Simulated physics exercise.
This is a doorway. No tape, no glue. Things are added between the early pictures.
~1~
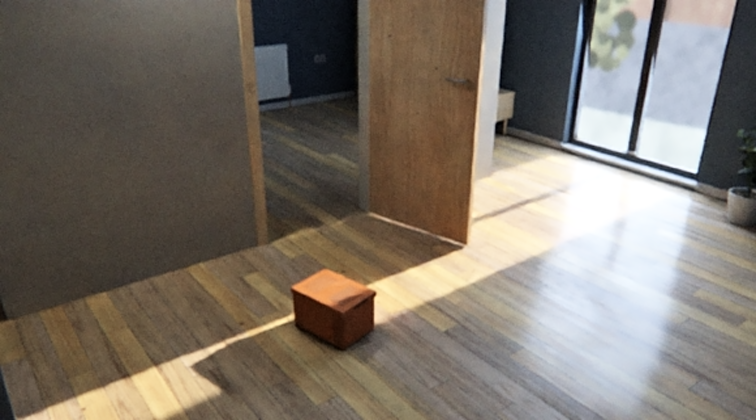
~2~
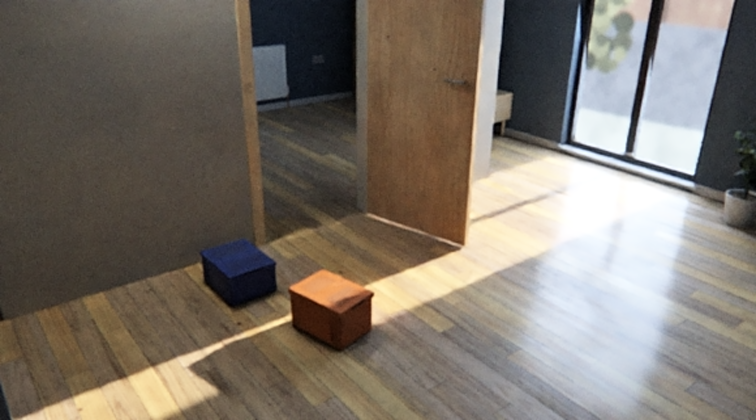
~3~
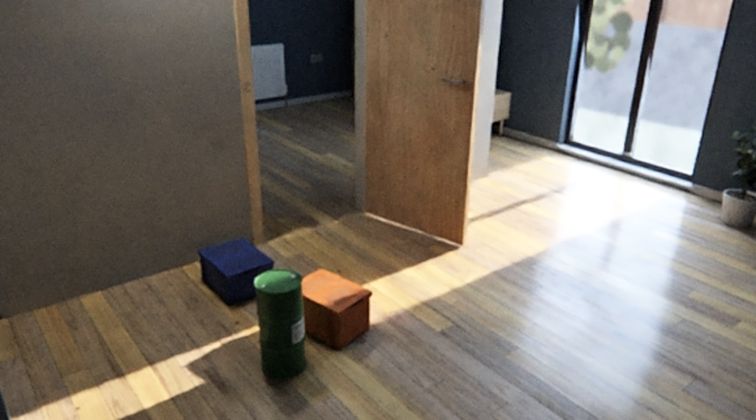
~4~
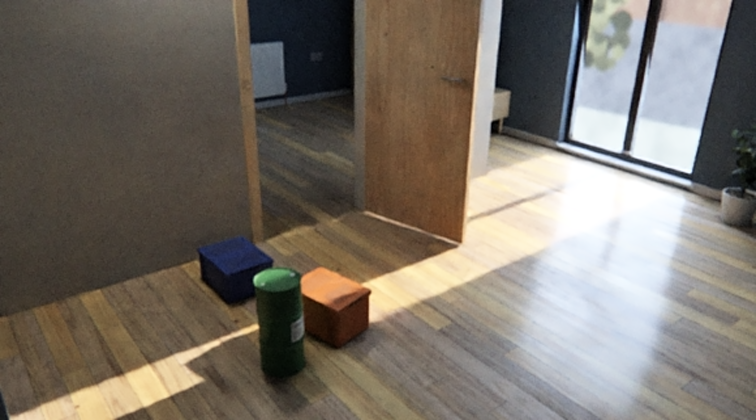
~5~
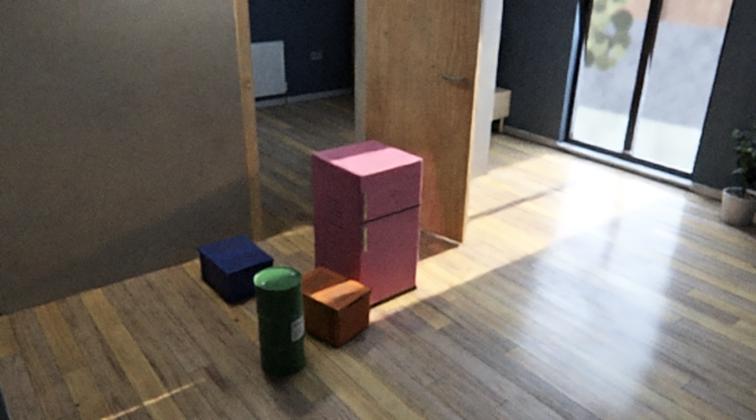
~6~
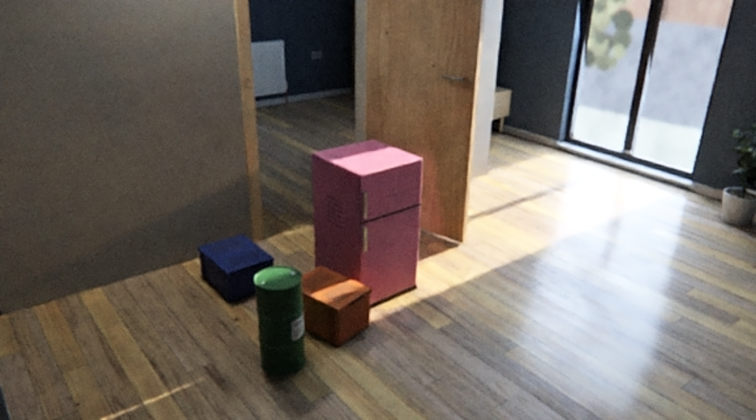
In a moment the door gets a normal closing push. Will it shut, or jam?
In the end the door stops short.
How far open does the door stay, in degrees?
Some 60° open.
Then, 0.60 s on from there, door 90° open.
Then, 1.00 s on from there, door 70° open.
In the end, door 60° open; all 4 unmoved. At the end, from the last picture's camera, pink appliance near (365, 224).
